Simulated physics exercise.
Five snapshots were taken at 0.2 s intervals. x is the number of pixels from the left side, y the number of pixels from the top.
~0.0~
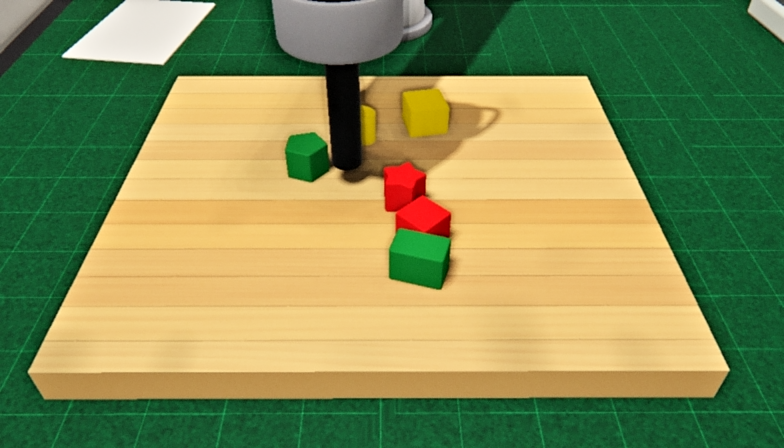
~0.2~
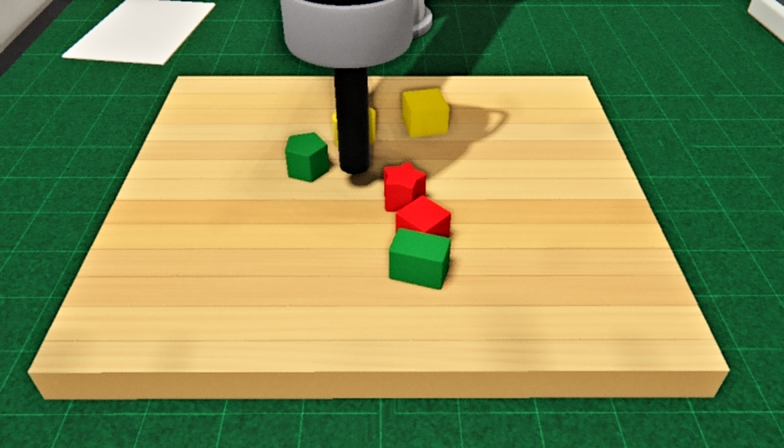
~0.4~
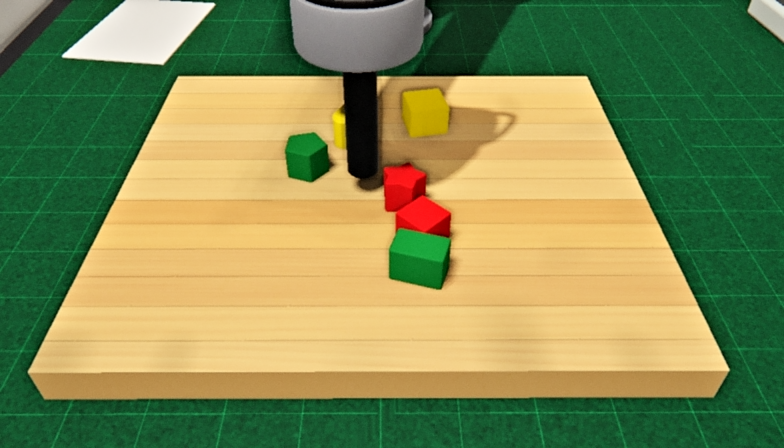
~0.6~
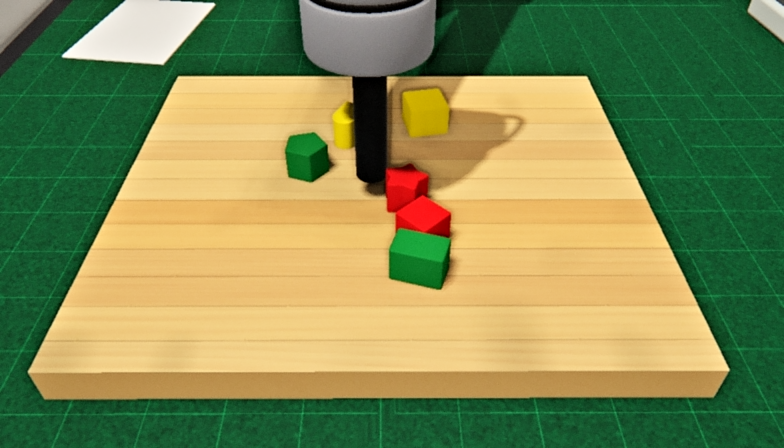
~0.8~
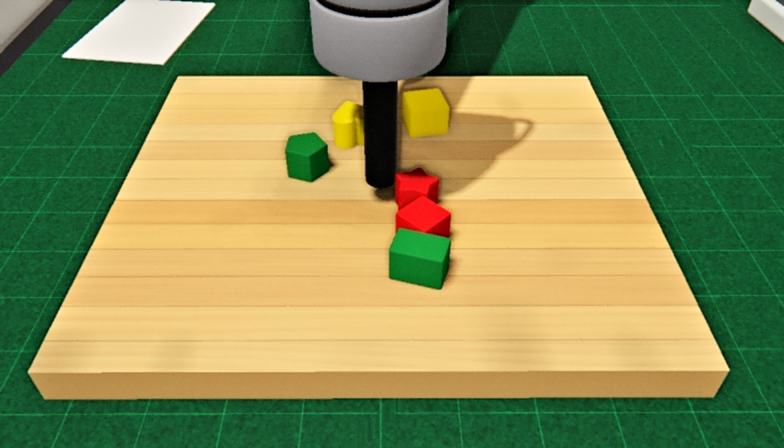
Black bar sliding right and slightly toward the viewer on a wooden board, nudging a red star-shaped block a little rightward.
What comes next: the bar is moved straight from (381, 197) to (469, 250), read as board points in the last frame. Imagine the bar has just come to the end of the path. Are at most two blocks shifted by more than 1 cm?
It seems not.
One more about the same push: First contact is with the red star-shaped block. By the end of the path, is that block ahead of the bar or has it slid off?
Lost on the way.
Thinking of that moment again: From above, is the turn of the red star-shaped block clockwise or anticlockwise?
From above, it turns counterclockwise.
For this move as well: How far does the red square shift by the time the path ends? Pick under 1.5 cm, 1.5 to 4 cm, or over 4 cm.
Distance: More than 4 cm.
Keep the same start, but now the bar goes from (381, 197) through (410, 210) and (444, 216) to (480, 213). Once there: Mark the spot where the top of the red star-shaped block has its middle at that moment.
Roughly at (517, 190).
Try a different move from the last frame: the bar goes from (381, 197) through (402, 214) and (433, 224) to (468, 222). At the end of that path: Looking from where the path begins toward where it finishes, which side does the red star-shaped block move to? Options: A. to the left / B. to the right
A (to the left)
The first path, step by step. One third of the way, bar (411, 196); red star-shaped block (444, 185).
Two thirds of the way, bar (441, 214); red star-shaped block (467, 190), turned 30° anticlockwise; green oblong (418, 251); red square (444, 228), turned 60° clockwise.
At the end, bar (471, 232); green pentagonal block not moved; red star-shaped block (471, 191), turned 50° anticlockwise; green oblong (417, 258), turned 20° clockwise; red square (456, 244), turned 80° clockwise.
